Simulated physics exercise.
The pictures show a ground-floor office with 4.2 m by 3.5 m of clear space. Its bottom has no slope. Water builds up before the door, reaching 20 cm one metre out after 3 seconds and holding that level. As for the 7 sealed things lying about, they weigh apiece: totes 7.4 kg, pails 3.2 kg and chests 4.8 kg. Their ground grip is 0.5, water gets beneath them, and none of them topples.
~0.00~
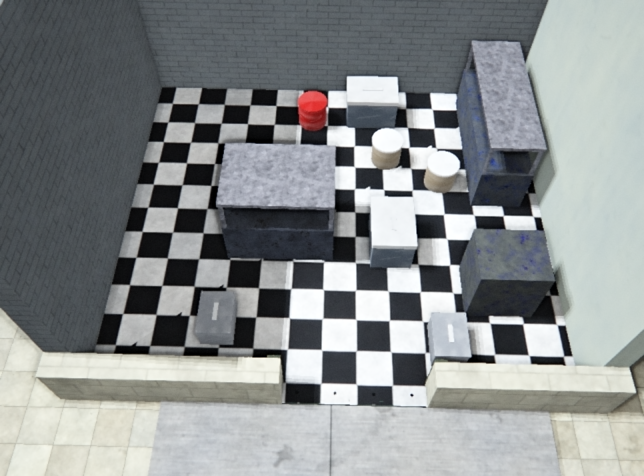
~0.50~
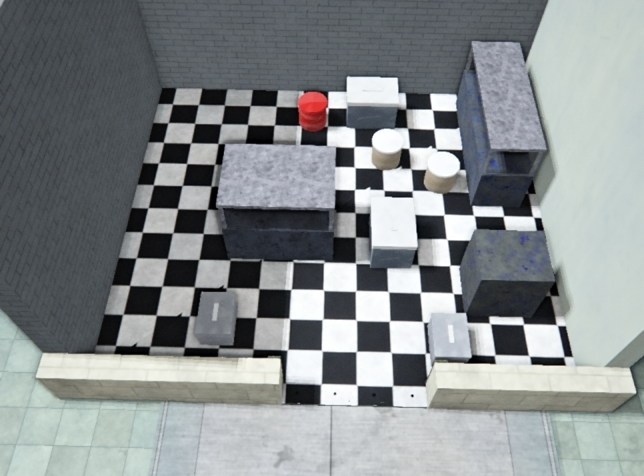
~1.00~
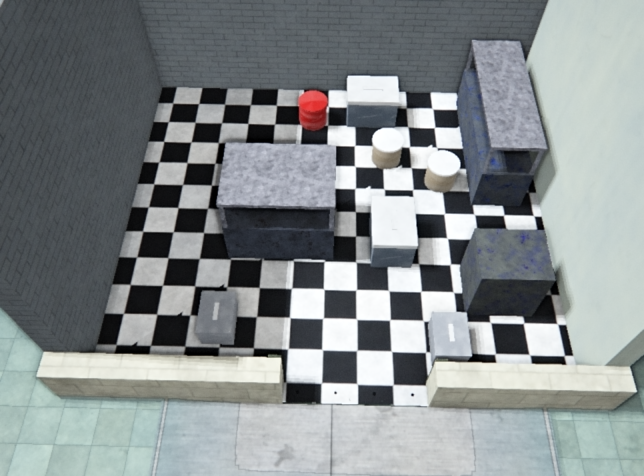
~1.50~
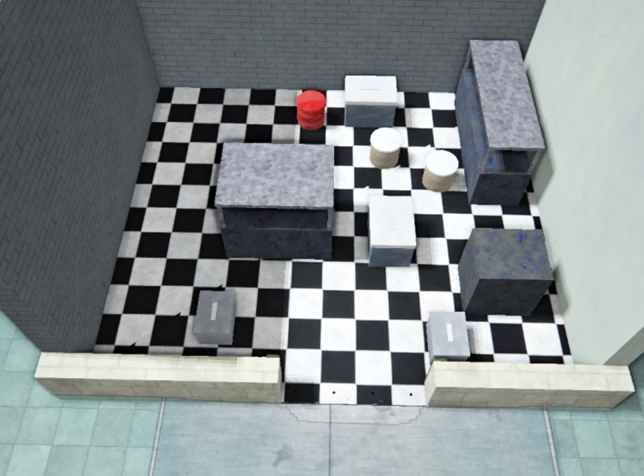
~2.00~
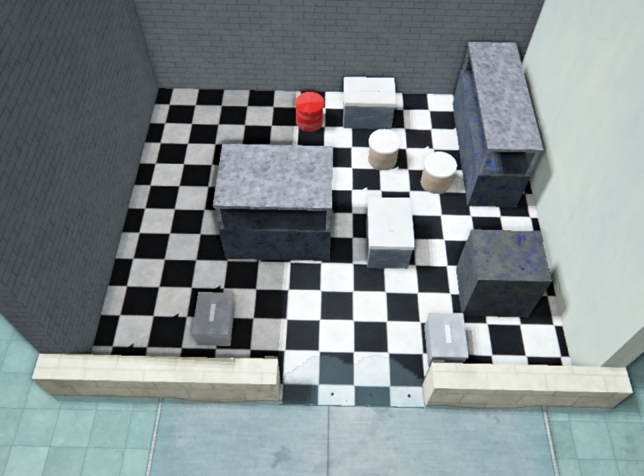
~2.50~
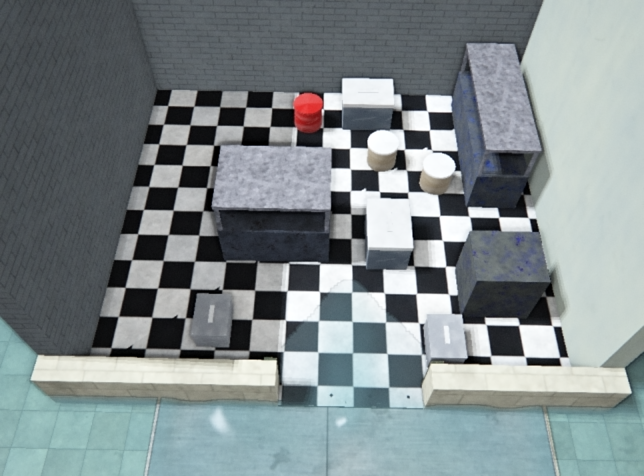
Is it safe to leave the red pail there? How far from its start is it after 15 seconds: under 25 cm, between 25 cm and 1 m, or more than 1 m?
A long trip.
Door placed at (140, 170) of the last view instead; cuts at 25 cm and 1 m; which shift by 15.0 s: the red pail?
Observation: Red pail large displacement.
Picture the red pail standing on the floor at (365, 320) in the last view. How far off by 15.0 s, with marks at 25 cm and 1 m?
By then it winds up well off.
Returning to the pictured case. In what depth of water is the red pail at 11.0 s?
The depth there is around 9 cm.
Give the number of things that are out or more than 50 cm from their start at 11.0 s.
5 in all.
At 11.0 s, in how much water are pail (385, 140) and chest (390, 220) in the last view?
Around 12 cm and 10 cm.
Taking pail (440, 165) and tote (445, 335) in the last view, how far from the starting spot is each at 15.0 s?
In that order: 120 cm, 250 cm.
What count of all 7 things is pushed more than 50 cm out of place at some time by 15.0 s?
By my tally, 7.
After 3.5 s the red pail is near (308, 103), 0.0 m from its start, aground; 0 afloat.
After 6.8 s the red pail is near (244, 107), 0.7 m from its start, aground; 4 afloat.
After 11.0 s the red pail is near (163, 262), 2.4 m from its start, afloat; 7 afloat.
After 15.0 s the red pail is near (115, 267), 2.7 m from its start, afloat; 7 afloat.
